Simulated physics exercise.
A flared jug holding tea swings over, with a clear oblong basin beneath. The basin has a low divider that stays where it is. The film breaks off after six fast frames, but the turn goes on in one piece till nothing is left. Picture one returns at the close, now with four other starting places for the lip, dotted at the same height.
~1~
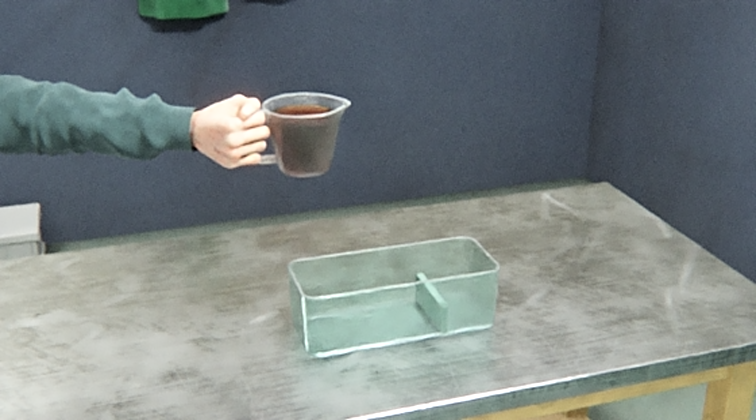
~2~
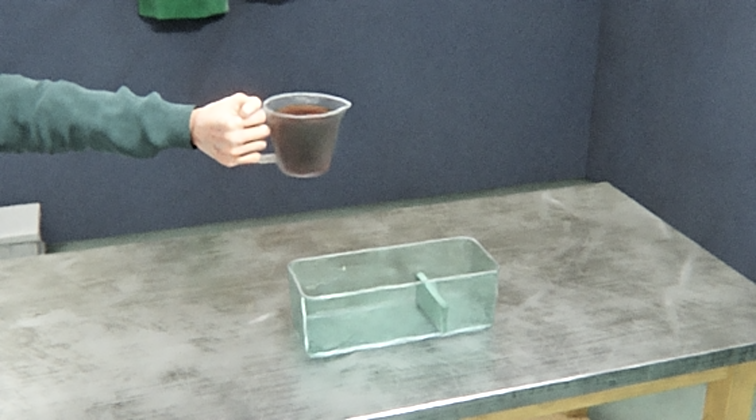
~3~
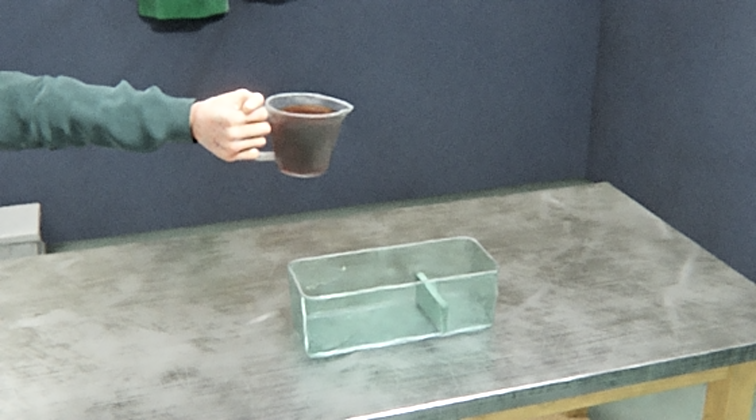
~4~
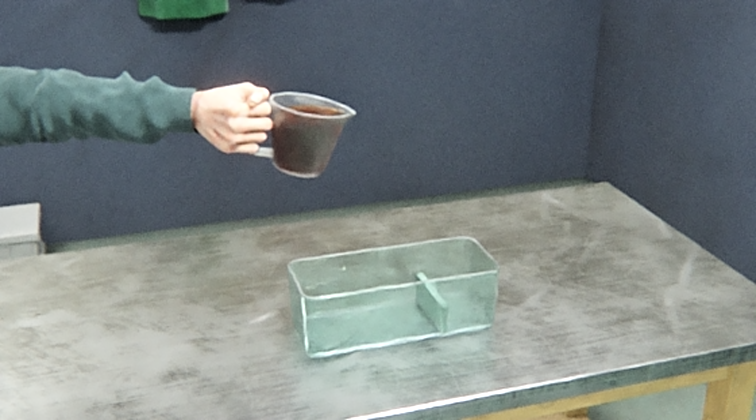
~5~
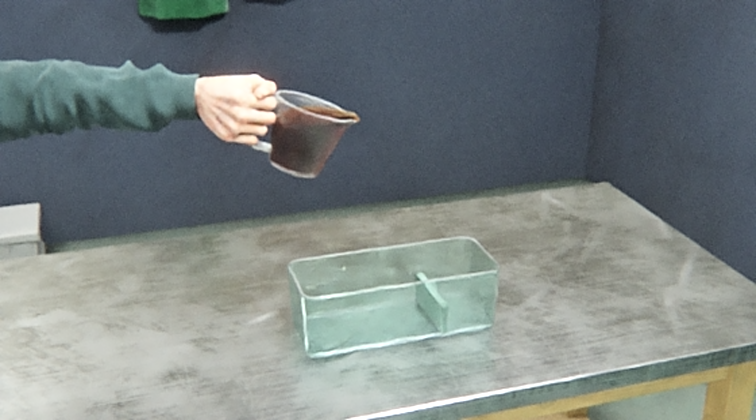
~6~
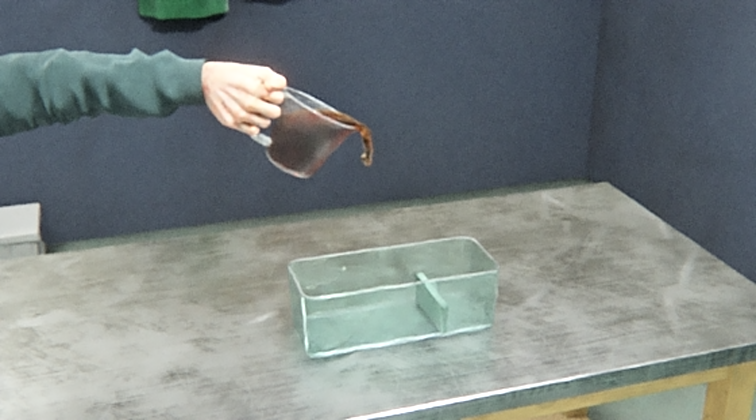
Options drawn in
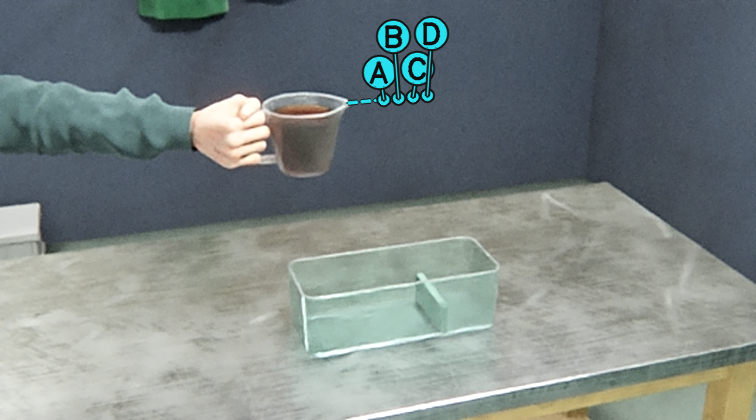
A hand in a dark green sleeve, reaching in from the left, holds a clear flared jug of dark brown tea above an oblong, greenish clear basin with a low inner wall. The basin rests on a worn grey tabletop before a dark blue wall, seen from slightly above by a still camera. The hand steadily tilts the jug rightward, and tea slips over its lip in a short brown stream.
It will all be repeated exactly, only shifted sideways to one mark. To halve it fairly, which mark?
A.
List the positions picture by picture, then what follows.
Upright, lip at (348, 102); basin from (306, 356) to (493, 324); top of the wall at (432, 289); nothing has left yet.
Upright, lip at (349, 103); nothing has left yet.
Tipped about 5°, lip at (351, 107); nothing has left yet.
Tipped about 12°, lip at (354, 112); nothing has left yet.
Tipped about 21°, lip at (356, 119); tea is over the lip, down to (356, 119).
Tipped about 31°, lip at (358, 129); tea is over the lip, down to (367, 161).
On the marked copy, A at (383, 99); B at (398, 98); C at (413, 96); D at (427, 95).
For dot A, about 46 % ends left of the wall and 51 % right of it; 3 % is lost outside.
For dot B, about 24 % ends left of the wall and 73 % right of it; 4 % is lost outside.
For dot C, about 21 % ends left of the wall and 74 % right of it; 5 % is lost outside.
For dot D, about 26 % ends left of the wall and 71 % right of it; 3 % is lost outside.
